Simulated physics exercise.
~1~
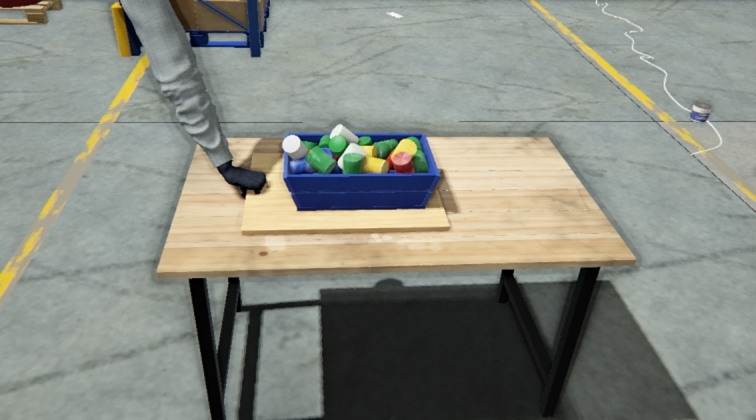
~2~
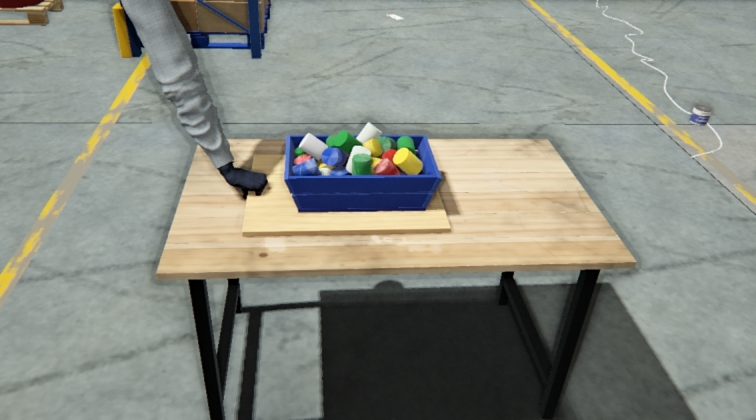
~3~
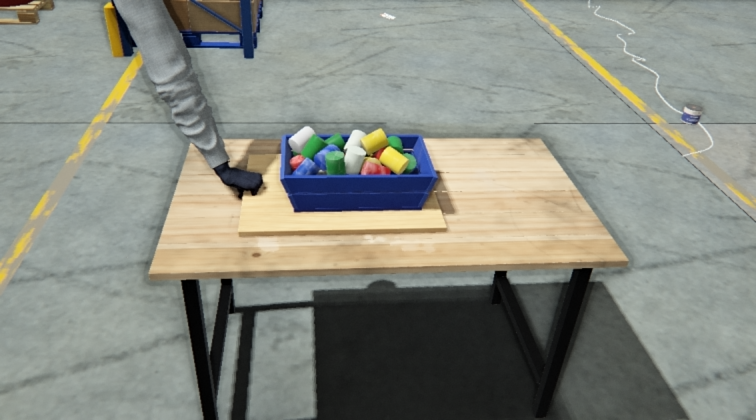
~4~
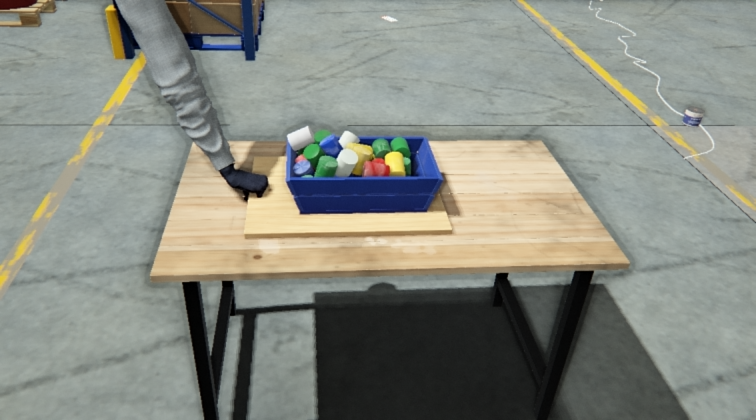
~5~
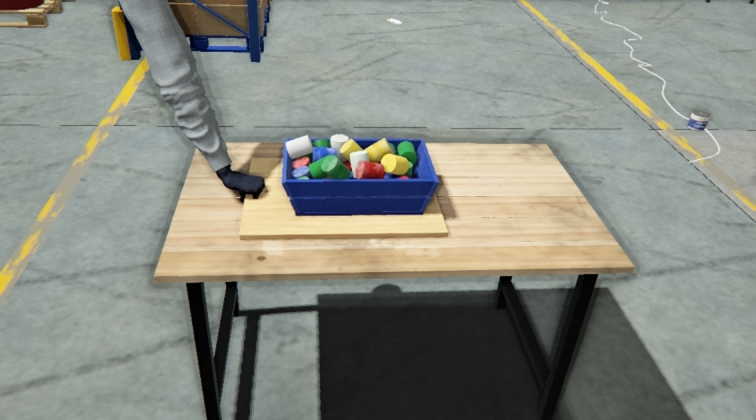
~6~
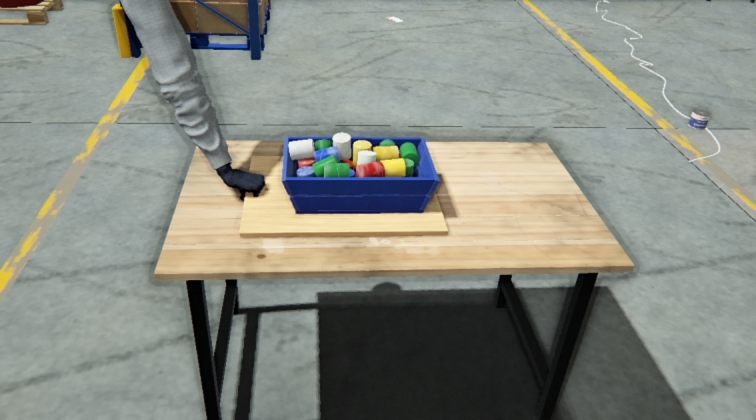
At first, a blue box heaped with small red, green, yellow, white and blue jars sits on a pale board on top of a wooden table, while a gray-sleeved arm reaches in from the left, its dark-gloved hand at the board's edge. The board and box shift slightly, and the loose jars tumble into a new arrangement, some poking above the rim. The shaking continues, and the pieces keep turning and changing places. Later the heap settles lower and looks flatter. It ends with the jars still inside the box and none on the table.
